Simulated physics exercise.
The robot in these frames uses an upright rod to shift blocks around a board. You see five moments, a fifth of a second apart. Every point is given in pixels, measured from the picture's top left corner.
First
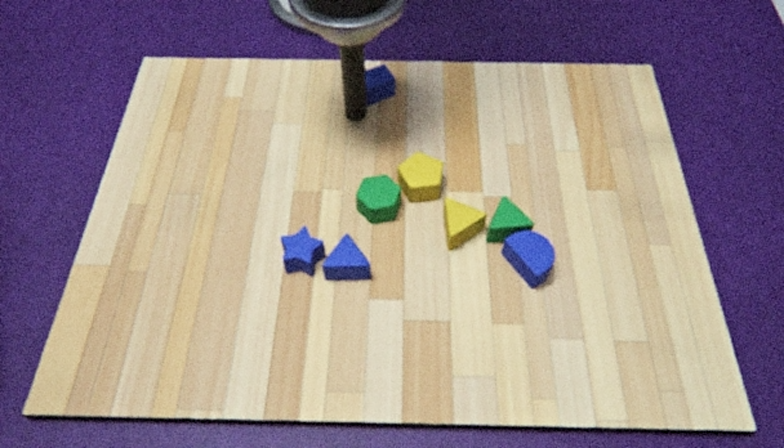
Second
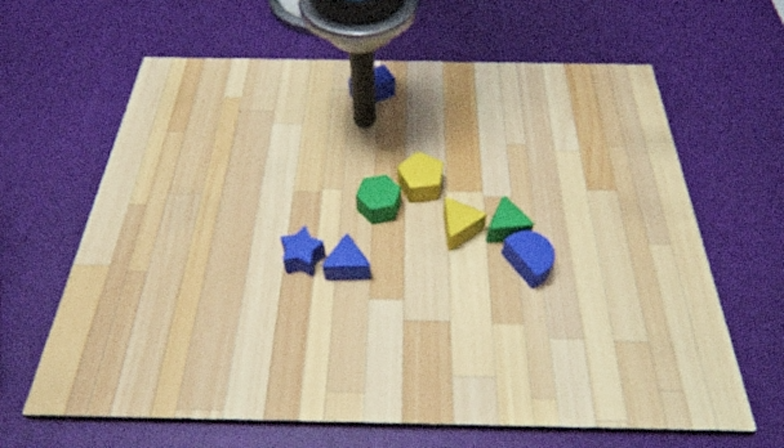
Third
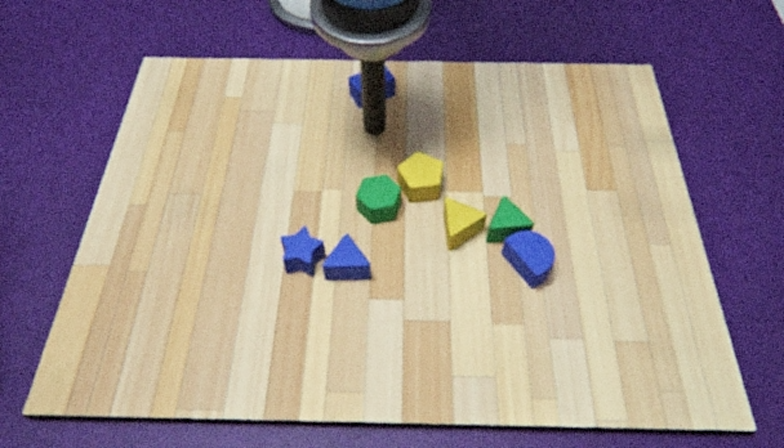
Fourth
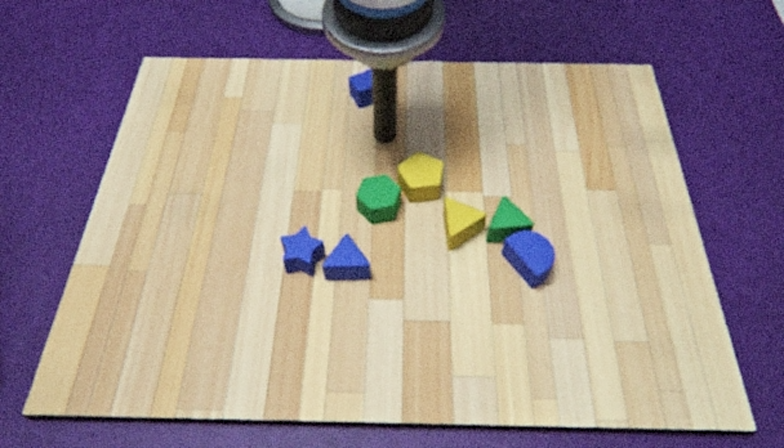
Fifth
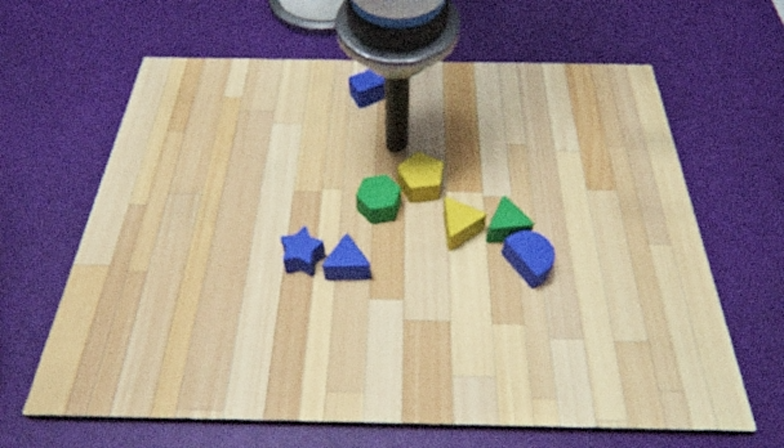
The footage shows a robot's upright rod moving slightly right and toward the viewer, from beside a blue block near the board's far edge to just behind a yellow pentagonal block, while the scattered blue, green and yellow blocks stay still.
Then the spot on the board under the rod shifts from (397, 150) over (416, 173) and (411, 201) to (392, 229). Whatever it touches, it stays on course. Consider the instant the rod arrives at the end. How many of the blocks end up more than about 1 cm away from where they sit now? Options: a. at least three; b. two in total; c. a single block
The one that fits is a, at least three.
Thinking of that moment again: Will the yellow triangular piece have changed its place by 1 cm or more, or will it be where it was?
At the end, its place is different.
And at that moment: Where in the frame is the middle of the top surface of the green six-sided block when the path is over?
It ends at (362, 200).
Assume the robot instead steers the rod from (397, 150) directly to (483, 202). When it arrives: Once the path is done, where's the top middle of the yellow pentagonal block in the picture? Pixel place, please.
If I read the scene right, the answer is (432, 189).
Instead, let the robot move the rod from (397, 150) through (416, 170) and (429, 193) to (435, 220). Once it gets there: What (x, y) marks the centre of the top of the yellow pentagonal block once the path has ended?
The top centre is at (433, 233).
The first path, step by step. One third of the way, rod at (417, 167); yellow pentagonal block at (429, 182), turned 15° clockwise.
Two thirds of the way, rod at (411, 195); yellow pentagonal block at (433, 207); yellow triangular piece at (469, 222).
At the end, rod at (392, 222); blue triangular piece unmoved; green six-sided block at (362, 200), turned 55° clockwise; yellow pentagonal block at (433, 212), turned 15° anticlockwise; yellow triangular piece at (471, 224); green triangular piece at (513, 217), turned 15° anticlockwise.
